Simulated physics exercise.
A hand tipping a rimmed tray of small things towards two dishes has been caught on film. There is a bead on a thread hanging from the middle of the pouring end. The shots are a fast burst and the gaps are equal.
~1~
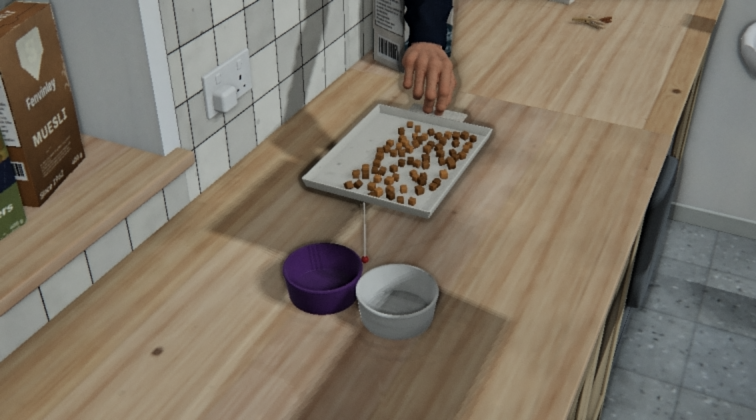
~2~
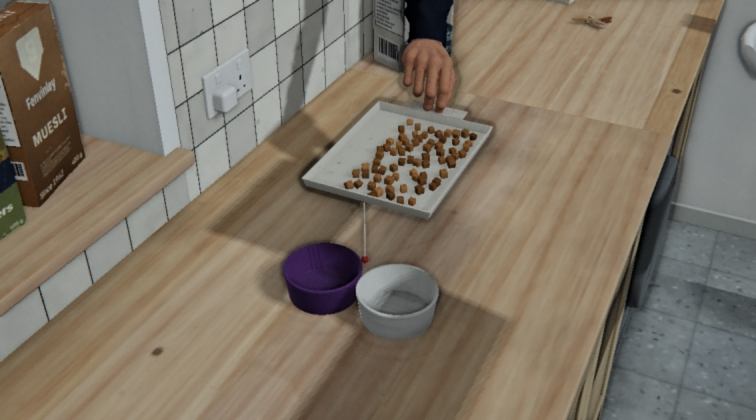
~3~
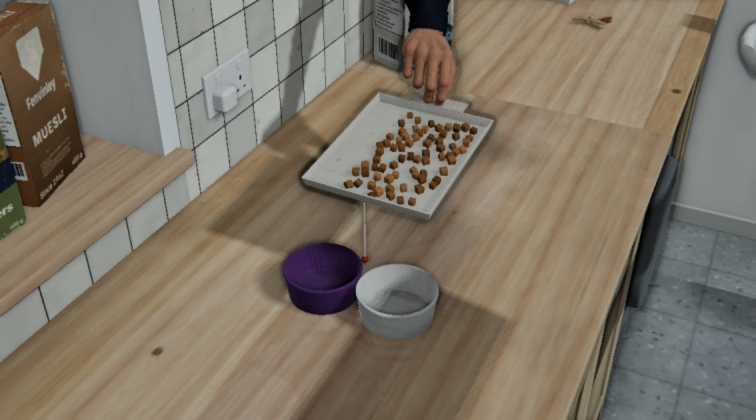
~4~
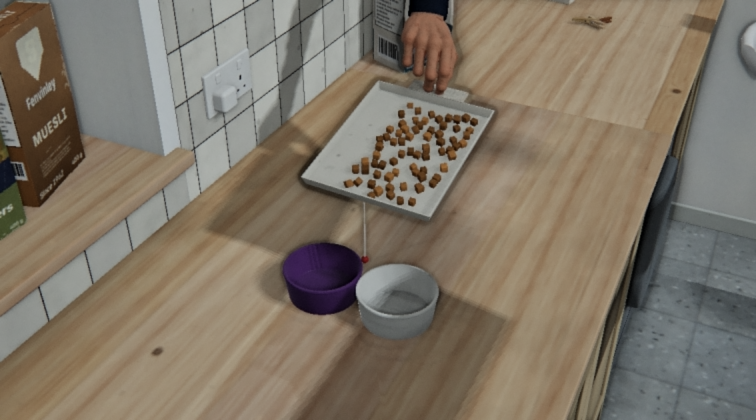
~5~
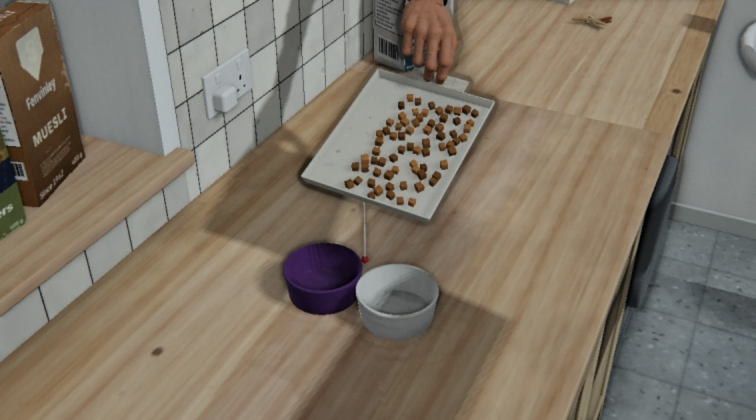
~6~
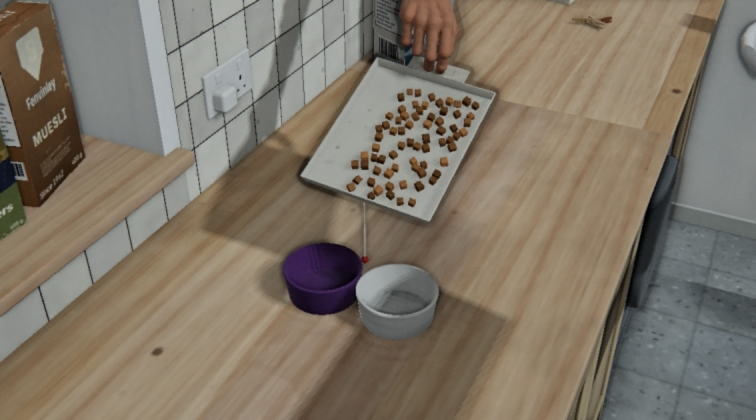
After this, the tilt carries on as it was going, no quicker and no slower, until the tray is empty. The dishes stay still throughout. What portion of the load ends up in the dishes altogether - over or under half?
I expect most of the load to be saved.
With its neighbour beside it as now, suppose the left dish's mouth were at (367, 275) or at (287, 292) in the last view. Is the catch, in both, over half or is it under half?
First most of it, then below a half.
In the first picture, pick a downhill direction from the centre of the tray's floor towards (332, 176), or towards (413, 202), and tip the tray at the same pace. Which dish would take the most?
In turn: The left dish; the dish on the right.
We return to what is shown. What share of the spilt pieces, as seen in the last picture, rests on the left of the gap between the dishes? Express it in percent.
Near 20 in a hundred.
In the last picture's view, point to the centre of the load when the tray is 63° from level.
In the last view, the load is centred near (408, 195).
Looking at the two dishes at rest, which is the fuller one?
It's the one placed right that wins here.
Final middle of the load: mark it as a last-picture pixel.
The centre comes to rest near (402, 313).
Shortly afterwards, tray tipped steeply; all but a few on the tray; only a few in the right dish; a little in the air.
Next, tray tipped right over; near half on the tray; near a quarter in the right dish; only a few in the left dish; a little outside both; a little in the air.
Some moments later, tray tipped past a quarter turn; the bulk in the right dish; only a few in the left dish; near a quarter outside both.
In the end, tray tipped past a quarter turn; the bulk in the right dish; only a few in the left dish; near a quarter outside both.
